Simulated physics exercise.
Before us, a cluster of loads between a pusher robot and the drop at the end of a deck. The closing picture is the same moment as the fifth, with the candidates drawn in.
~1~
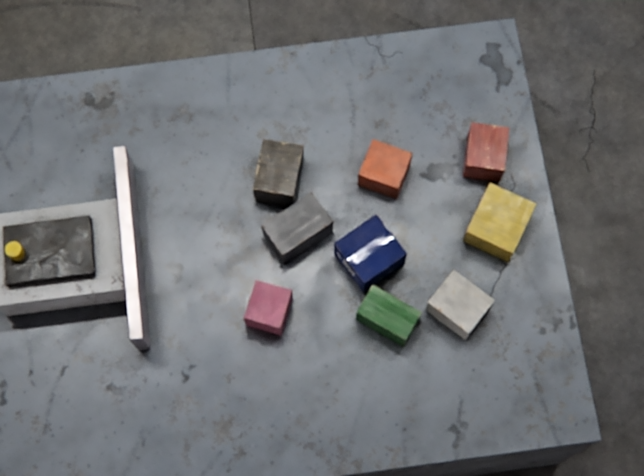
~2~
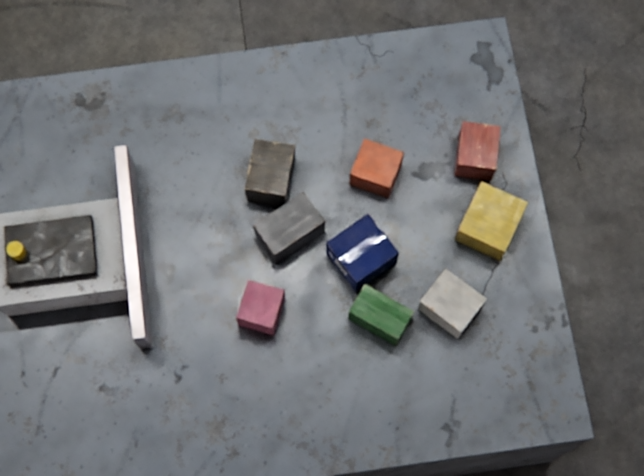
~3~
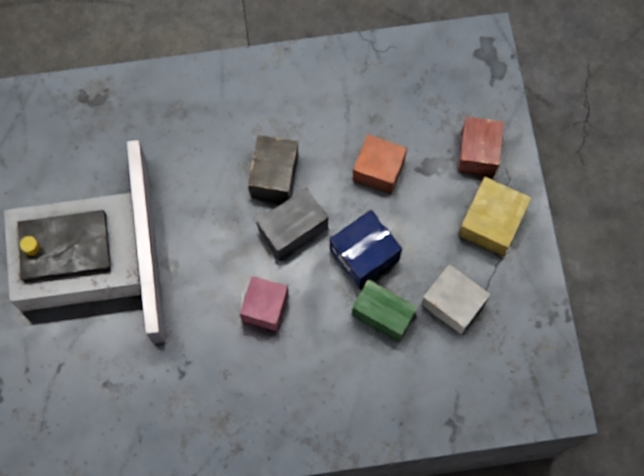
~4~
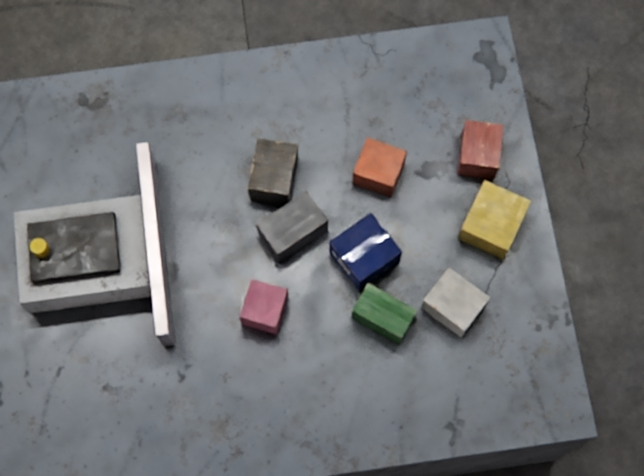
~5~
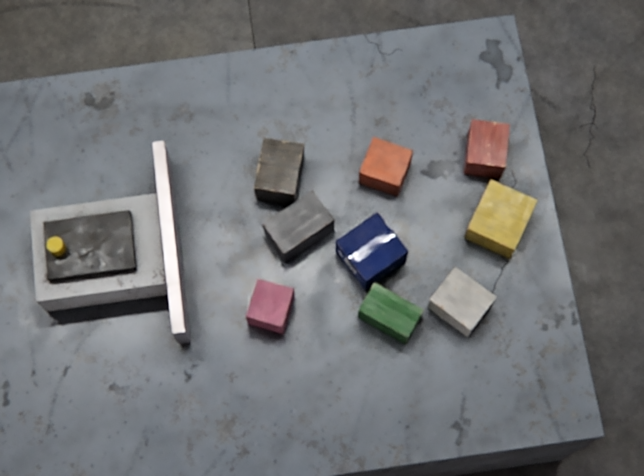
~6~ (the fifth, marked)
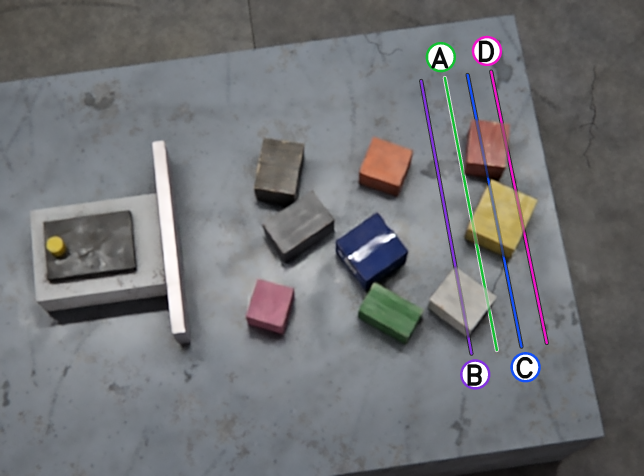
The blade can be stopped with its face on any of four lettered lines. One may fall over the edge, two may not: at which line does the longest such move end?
B is the last line within the limit.
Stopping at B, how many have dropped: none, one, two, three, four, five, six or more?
The count is none.
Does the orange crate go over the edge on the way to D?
Yes.
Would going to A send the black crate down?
No.
On the marked copy, A at (470, 209); B at (445, 212); C at (494, 206); D at (518, 202).
Taking B. A third of the way, robot (197, 231); black crate (288, 169); pink crate (304, 295).
Two thirds of the way, robot (299, 216); orange crate (426, 152); green crate (425, 329).
When it is over, robot (374, 206); red crate (537, 136); yellow crate (545, 193); none fallen.
As for the rest, A drops two; C drops three; D drops five.
